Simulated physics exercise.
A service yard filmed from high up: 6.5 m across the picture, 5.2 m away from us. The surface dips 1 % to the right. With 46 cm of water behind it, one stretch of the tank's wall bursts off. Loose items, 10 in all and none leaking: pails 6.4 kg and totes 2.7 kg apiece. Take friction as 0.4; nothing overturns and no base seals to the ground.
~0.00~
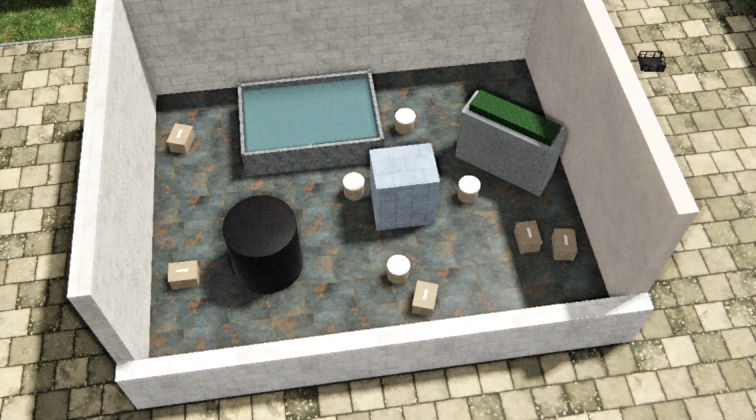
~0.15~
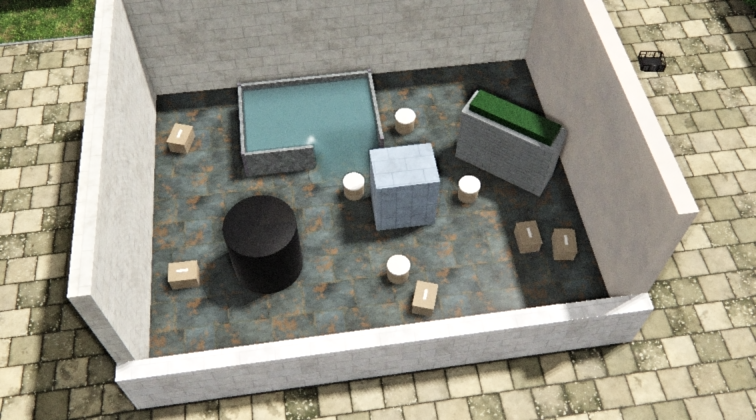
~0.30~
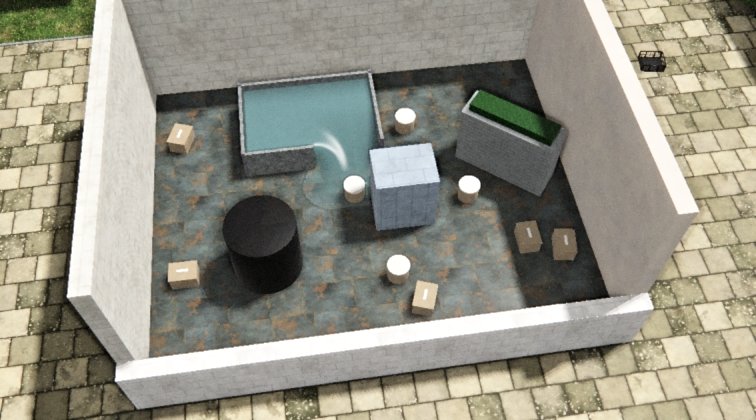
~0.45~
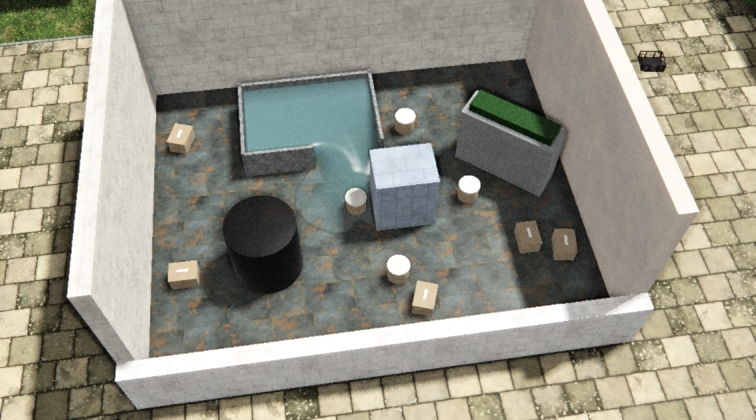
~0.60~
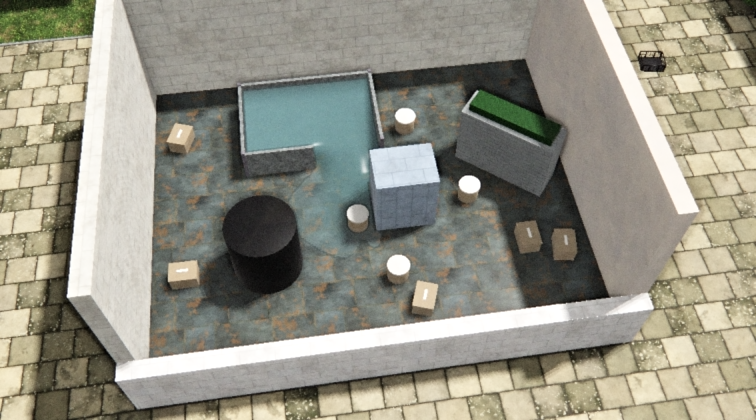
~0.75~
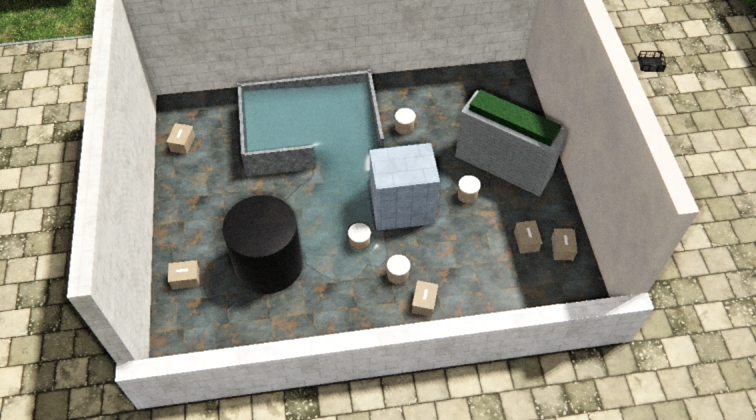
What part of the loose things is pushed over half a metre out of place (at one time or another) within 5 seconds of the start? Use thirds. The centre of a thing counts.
It is from one to two thirds.
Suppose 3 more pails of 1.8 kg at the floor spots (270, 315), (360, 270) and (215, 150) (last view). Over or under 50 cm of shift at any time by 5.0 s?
In that order: Over, past it, under.
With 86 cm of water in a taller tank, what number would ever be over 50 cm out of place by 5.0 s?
Then 8.
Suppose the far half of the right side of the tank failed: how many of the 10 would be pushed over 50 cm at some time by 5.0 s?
In that case 2 of them.
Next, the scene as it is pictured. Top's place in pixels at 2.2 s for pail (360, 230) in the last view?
Near (368, 323).
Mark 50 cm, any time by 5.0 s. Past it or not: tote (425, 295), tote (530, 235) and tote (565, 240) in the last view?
In turn: Over, over, more.
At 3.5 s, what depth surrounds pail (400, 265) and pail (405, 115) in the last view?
About 4 and 1 cm.
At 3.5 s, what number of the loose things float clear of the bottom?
I count 2.
After 1.1 s 1 of 10 are over 50 cm from their spots; 0 afloat.
After 2.2 s 1 of 10 are over 50 cm from their spots; 1 afloat.
After 3.5 s 4 of 10 are over 50 cm from their spots; 2 afloat.
After 5.0 s 5 of 10 are over 50 cm from their spots, and 5 have been at some point; 4 afloat.
